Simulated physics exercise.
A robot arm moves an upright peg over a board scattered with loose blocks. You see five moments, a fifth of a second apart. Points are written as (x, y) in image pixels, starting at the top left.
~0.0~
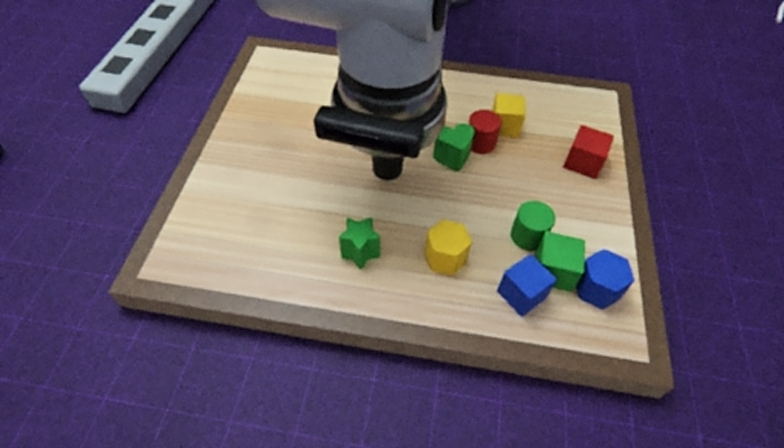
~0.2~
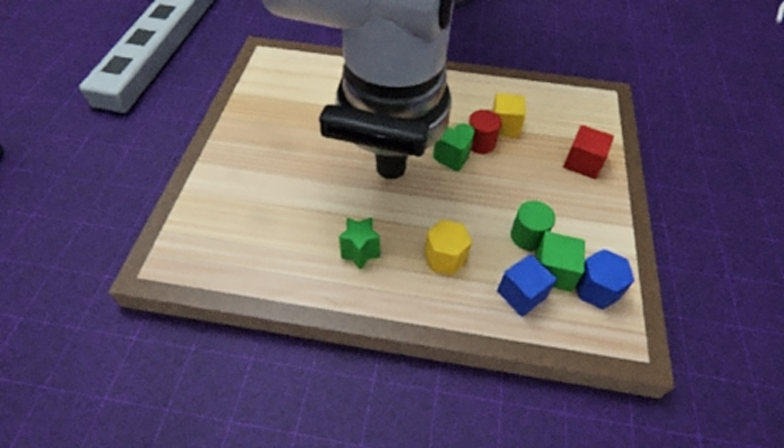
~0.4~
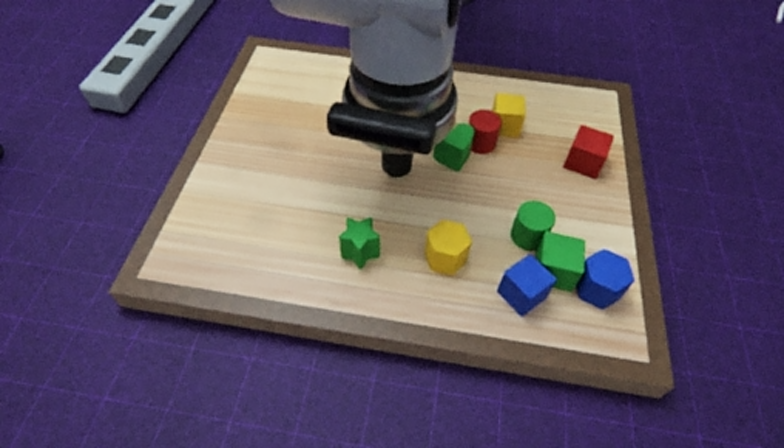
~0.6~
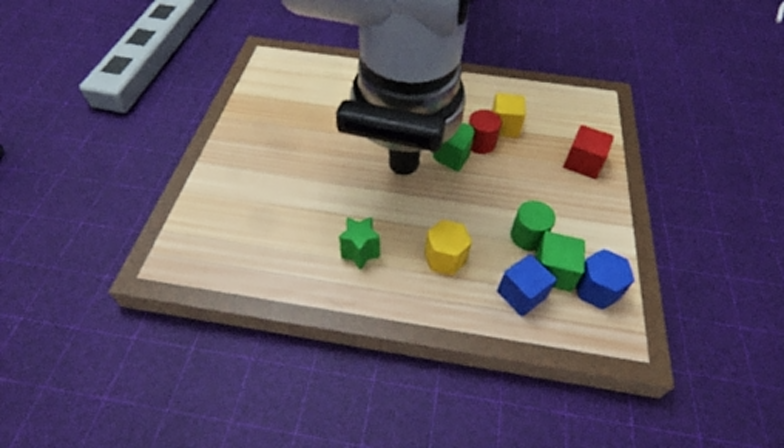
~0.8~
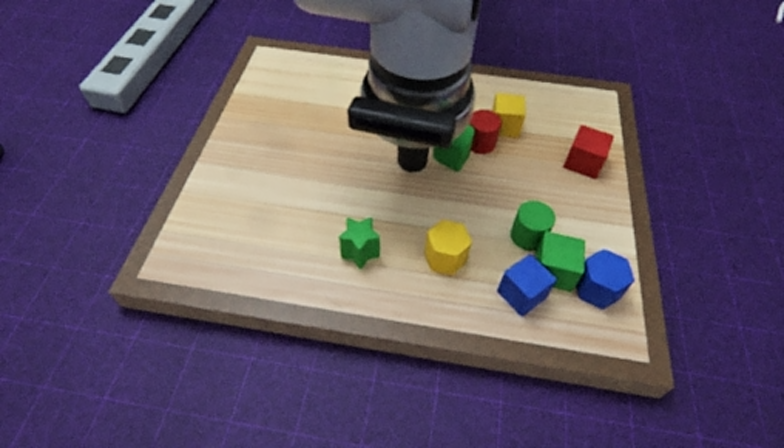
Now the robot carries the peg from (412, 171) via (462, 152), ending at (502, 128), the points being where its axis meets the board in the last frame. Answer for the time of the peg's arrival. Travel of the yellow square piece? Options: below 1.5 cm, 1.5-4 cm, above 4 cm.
The distance will be 1.5 to 4 cm.
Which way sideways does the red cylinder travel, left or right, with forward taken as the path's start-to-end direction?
Sideways shift: Right.
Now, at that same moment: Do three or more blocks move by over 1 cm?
That would be a yes.
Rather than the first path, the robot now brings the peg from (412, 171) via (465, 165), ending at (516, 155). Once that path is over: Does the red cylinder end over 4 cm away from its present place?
Yes
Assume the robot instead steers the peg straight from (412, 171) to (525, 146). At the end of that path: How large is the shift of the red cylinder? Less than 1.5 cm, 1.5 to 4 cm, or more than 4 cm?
It's set to move over 4 cm.
On the path given first. One third of the way, peg at (448, 150); green heart-shaped block at (481, 135), turned 40° clockwise; red cylinder at (501, 119); yellow square piece at (514, 100).
Two thirds of the way, peg at (479, 135); green heart-shaped block at (506, 137), turned 90° clockwise; red cylinder at (522, 117); yellow square piece at (518, 95).
At the end, peg at (504, 119); green heart-shaped block at (508, 138), turned 95° clockwise; red cylinder at (537, 115); yellow square piece at (528, 89).
